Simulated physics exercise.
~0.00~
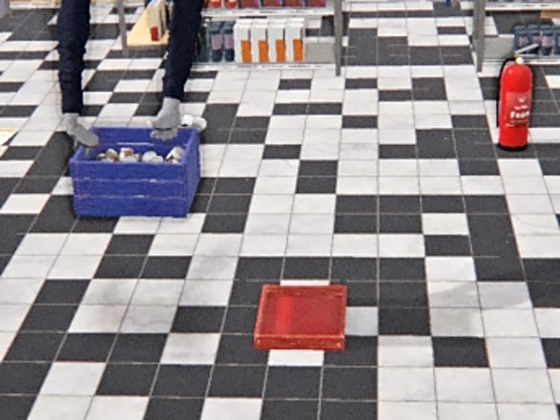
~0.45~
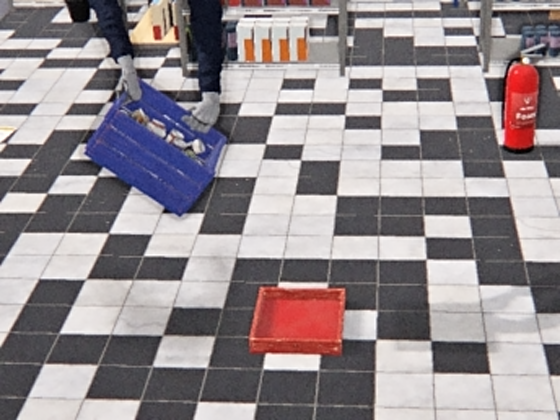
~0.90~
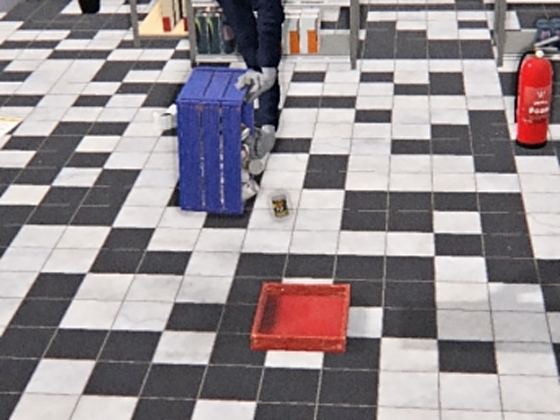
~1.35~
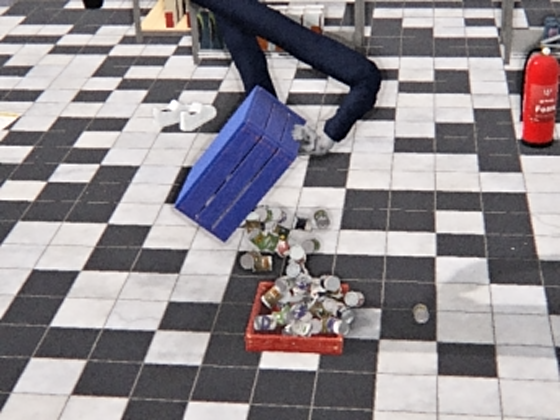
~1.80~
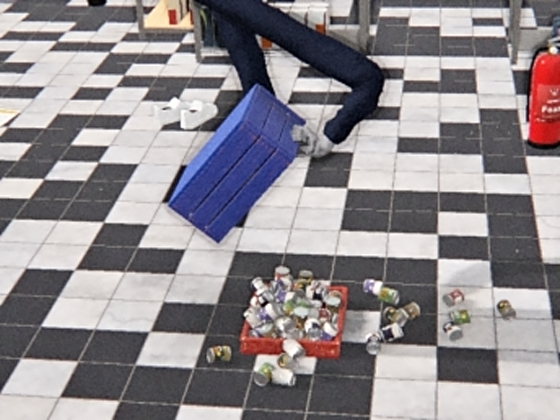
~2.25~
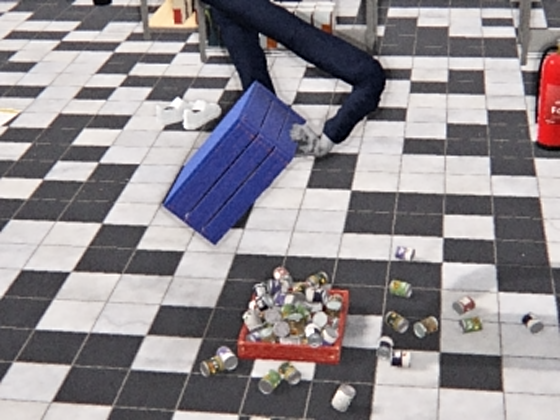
A worker tipped a blue tote right over above a red tray on a checkered floor, and small tins tumbled out in a heap, filling the tray while quite a few scattered and came to rest on the tiles around it.
